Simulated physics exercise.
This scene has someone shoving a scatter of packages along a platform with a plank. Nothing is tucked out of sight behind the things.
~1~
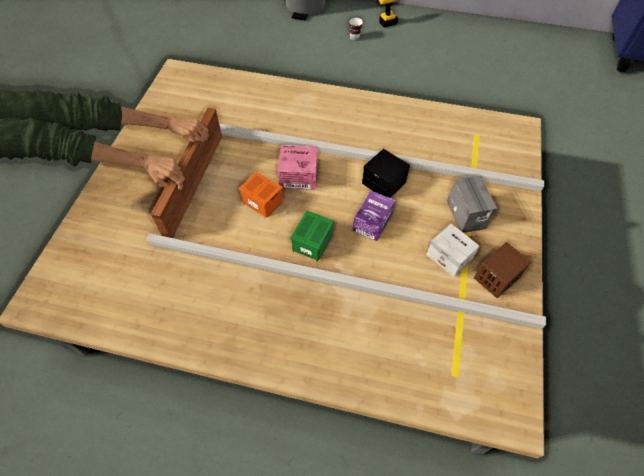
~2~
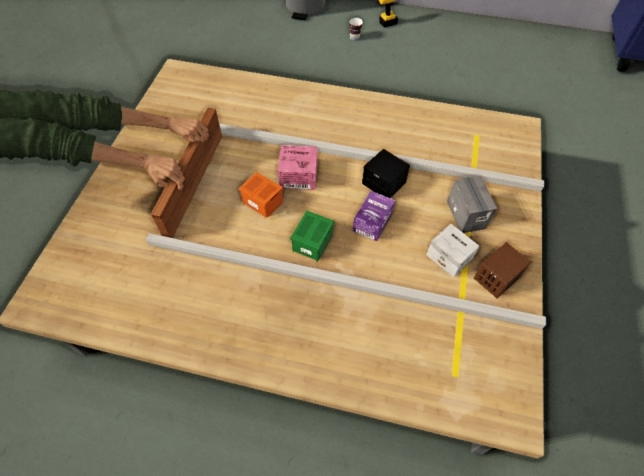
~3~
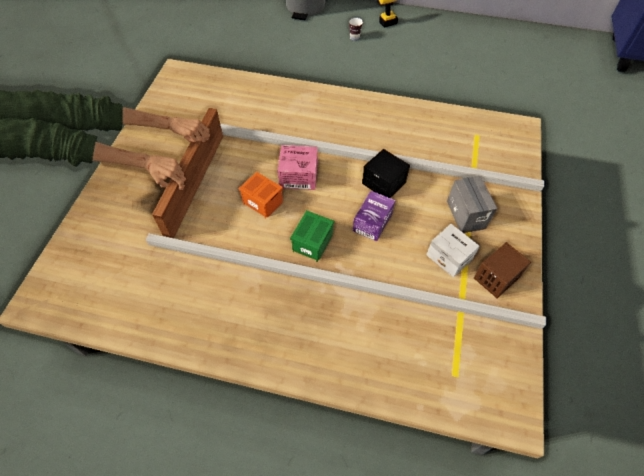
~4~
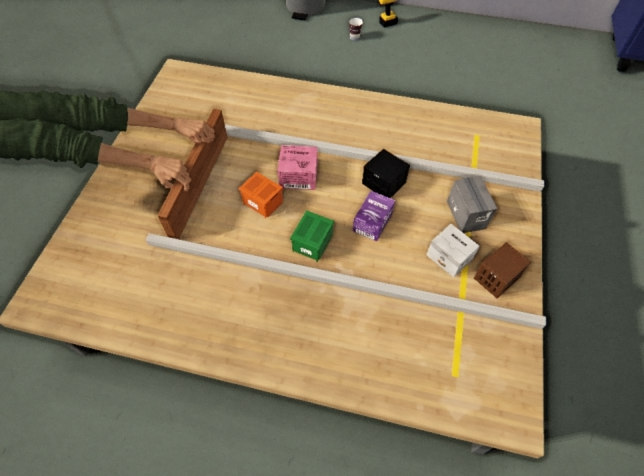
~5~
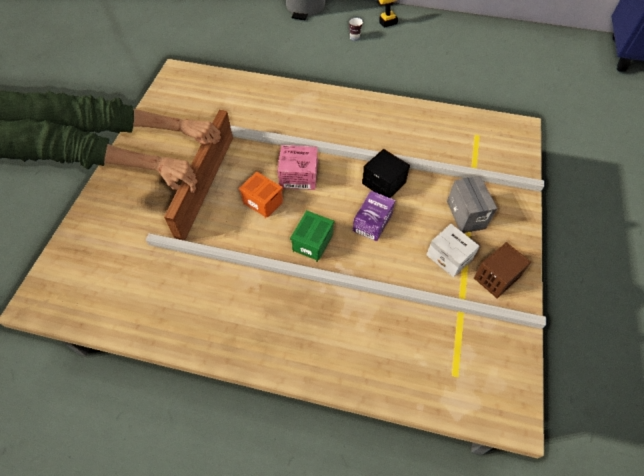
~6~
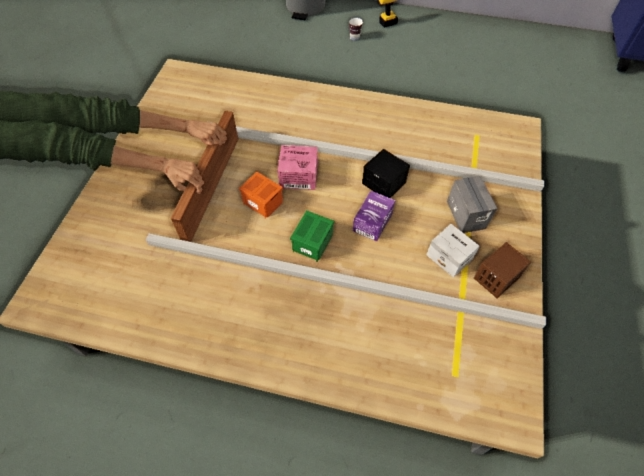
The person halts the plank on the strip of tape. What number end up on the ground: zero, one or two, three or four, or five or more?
I expect only one or two to drop off the edge.
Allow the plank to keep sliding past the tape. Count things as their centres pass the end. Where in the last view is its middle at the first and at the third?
The first one at (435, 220), the next at (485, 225).
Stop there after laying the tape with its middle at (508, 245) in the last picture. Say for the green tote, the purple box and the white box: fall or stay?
Result - green tote: Remains in place; purple box: Drops; white box: Drops.
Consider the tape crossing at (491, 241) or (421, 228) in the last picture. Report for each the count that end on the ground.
The ground gets 4 in the first try and 0 in the second.
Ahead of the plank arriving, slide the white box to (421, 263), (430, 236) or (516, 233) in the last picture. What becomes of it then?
Spot by spot: It never drops; it ends up off; it ends up off.
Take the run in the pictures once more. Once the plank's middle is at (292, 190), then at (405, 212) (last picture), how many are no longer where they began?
First 2, after that 8.
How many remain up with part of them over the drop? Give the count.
As for overhanging, the count is 2.
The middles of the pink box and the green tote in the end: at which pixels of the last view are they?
Taking them in turn, first comes (493, 205), then (483, 269).
Early on, none off yet; brown crate at rest near (502, 270); grey box at rest near (471, 205); white box at rest near (452, 251).
Finally, the number that fall off is one or two; lost, grey box and brown crate.
